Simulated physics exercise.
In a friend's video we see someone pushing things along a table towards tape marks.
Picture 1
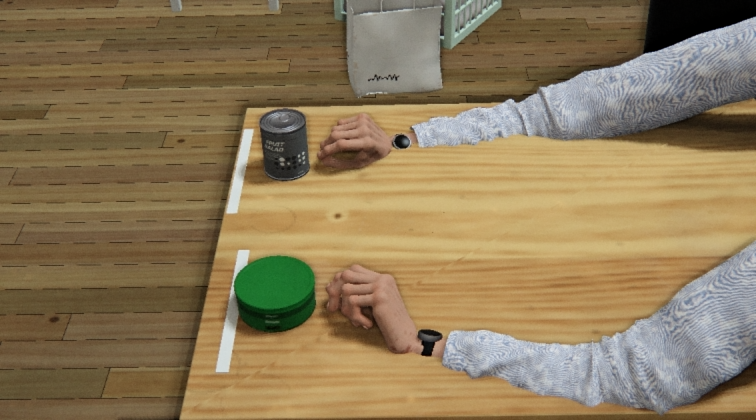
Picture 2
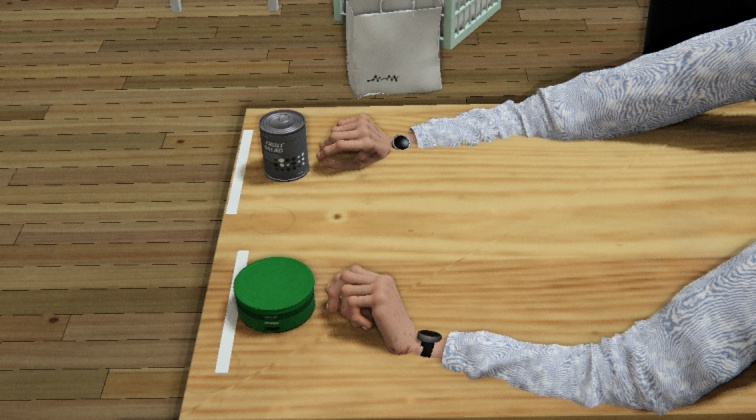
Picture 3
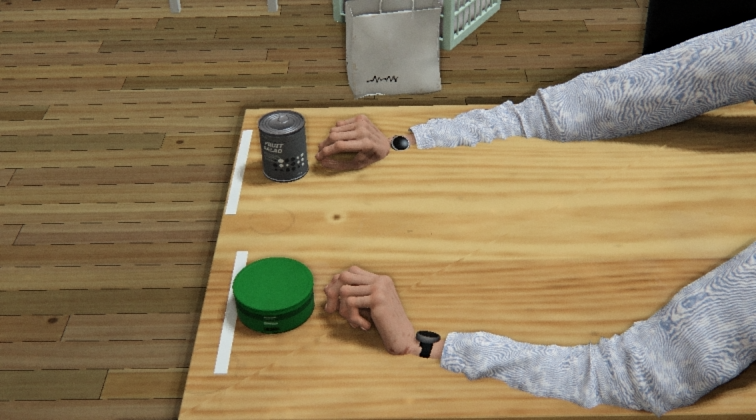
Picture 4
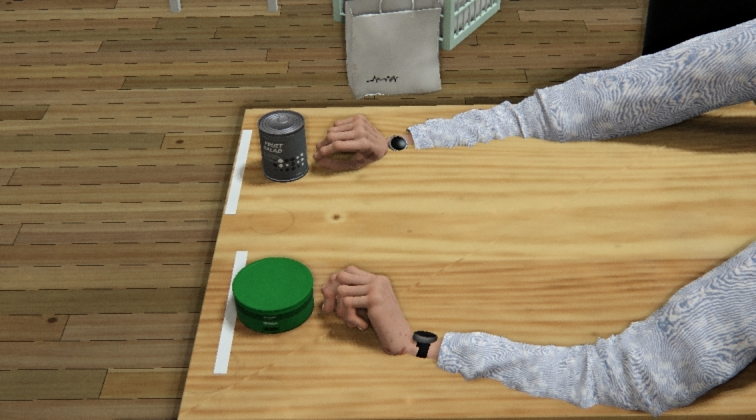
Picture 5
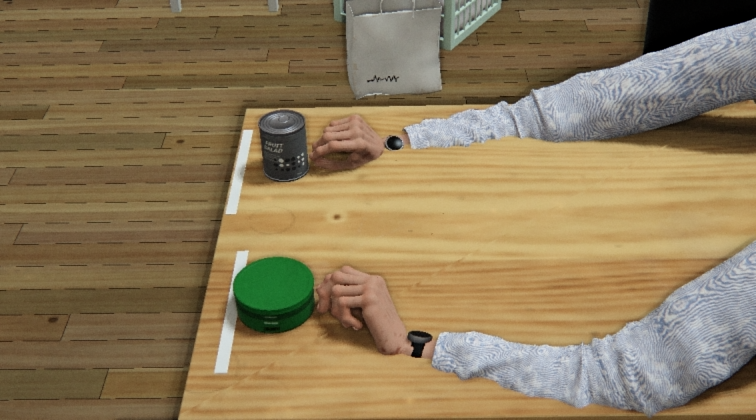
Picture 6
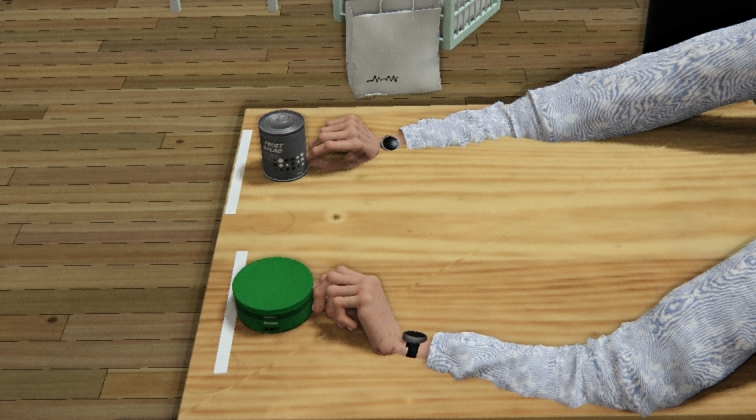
We see a grey tin and a green tub near white tape marks on a wooden table, both staying still, while two hands wearing dark watches begin slightly right of them and edge a little left towards them.
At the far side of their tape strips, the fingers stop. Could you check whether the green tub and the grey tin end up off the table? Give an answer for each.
The green tub: Yes, off the table; the grey tin: Yes, off the table.
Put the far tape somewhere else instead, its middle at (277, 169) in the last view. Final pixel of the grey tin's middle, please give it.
(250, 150) or so.
Then, 1.30 s on from there, green tub turned 12° from its first pose near (184, 298); grey tin turned 49° from its first pose near (191, 179).
Then, 1.64 s on from there, green tub on its way down near (150, 389); grey tin at the bottom.
In the end, the green tub drops to the floor; the grey tin drops to the floor.
